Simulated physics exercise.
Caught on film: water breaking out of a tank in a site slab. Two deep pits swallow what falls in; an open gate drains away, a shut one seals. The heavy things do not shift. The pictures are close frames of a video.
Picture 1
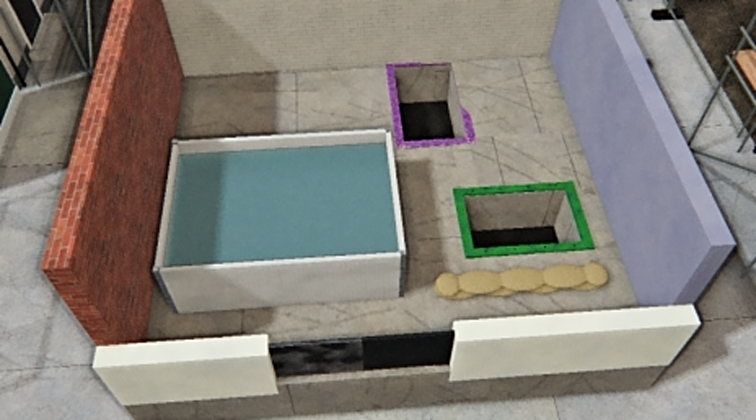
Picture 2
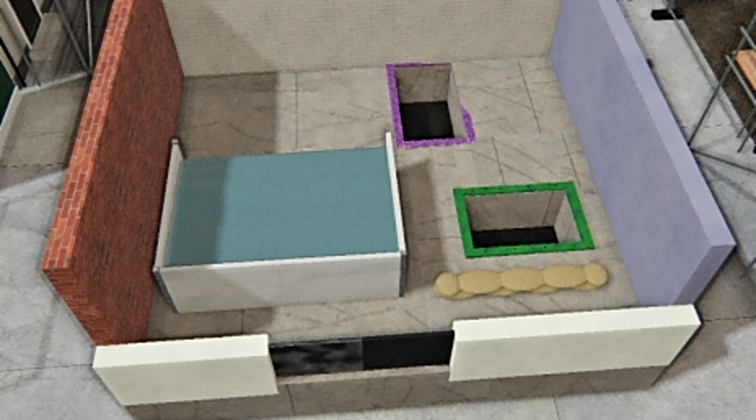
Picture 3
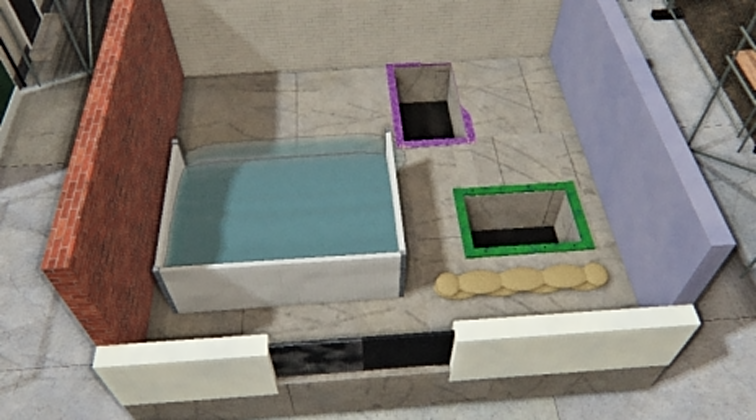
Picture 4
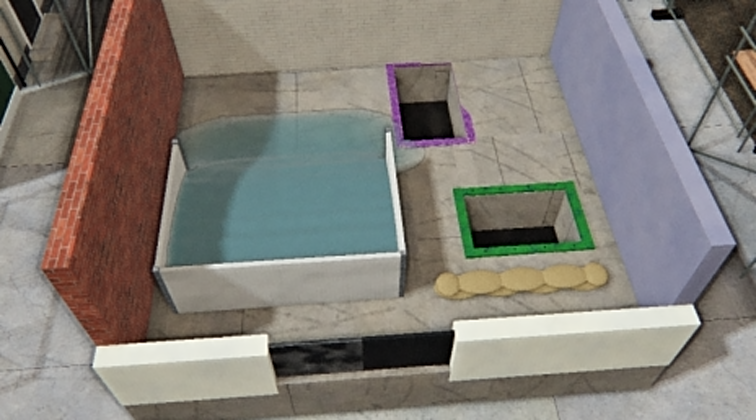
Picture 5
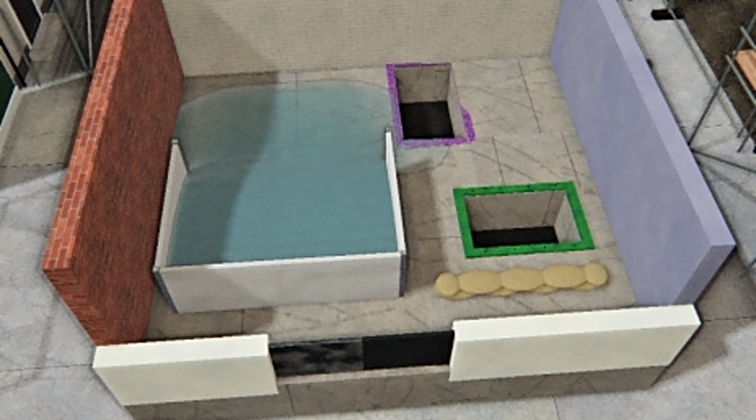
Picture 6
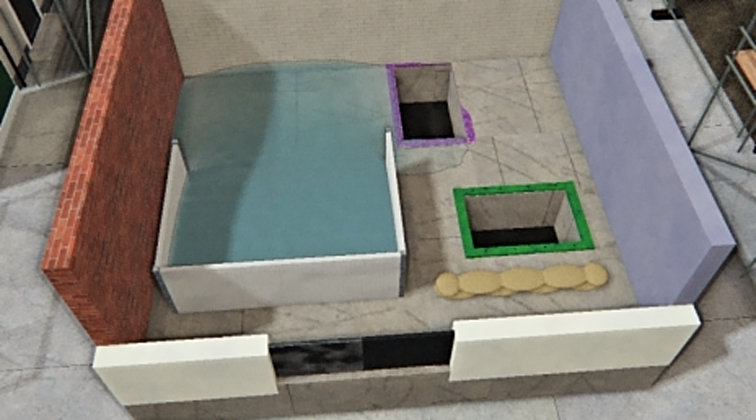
In a walled yard, a tank's far side opens and water spreads toward the back wall.
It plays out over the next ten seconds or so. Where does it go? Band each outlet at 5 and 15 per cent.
In the end: The gate takes not even 5 %; the green pit takes not even 5 %; the purple pit takes above 15 %.
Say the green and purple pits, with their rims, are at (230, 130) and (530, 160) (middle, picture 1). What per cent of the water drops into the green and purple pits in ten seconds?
Roughly, in per cent: Green 55, purple 20.
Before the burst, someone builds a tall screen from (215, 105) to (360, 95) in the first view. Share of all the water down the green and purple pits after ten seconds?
Parts in a hundred: Green 0, purple 60.
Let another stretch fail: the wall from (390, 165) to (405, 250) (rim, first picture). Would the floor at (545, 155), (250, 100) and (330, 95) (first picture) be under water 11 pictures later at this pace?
As listed: Covered, clear, dry.
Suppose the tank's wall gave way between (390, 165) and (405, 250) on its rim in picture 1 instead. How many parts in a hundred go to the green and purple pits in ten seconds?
In per cent: Green 45, purple 12.
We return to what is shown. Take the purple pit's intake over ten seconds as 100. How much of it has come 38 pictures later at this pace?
Near 75 in a hundred.
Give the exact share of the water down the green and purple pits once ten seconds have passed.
About 0 and 56 per cent.
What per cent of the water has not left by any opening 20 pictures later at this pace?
I make it 72 per cent.
A moment on, water covers 35 % of the floor; the gate 0 %, the green pit 0 %, the purple pit 4 %.
Next, water covers 40 % of the floor; the gate 0 %, the green pit 0 %, the purple pit 13 %.
Then, water covers 45 % of the floor; the gate 0 %, the green pit 0 %, the purple pit 29 %.
Later, water covers 75 % of the floor; the gate 0 %, the green pit 0 %, the purple pit 43 %.
In the end, water covers 80 % of the floor; the gate 0 %, the green pit 0 %, the purple pit 55 %.
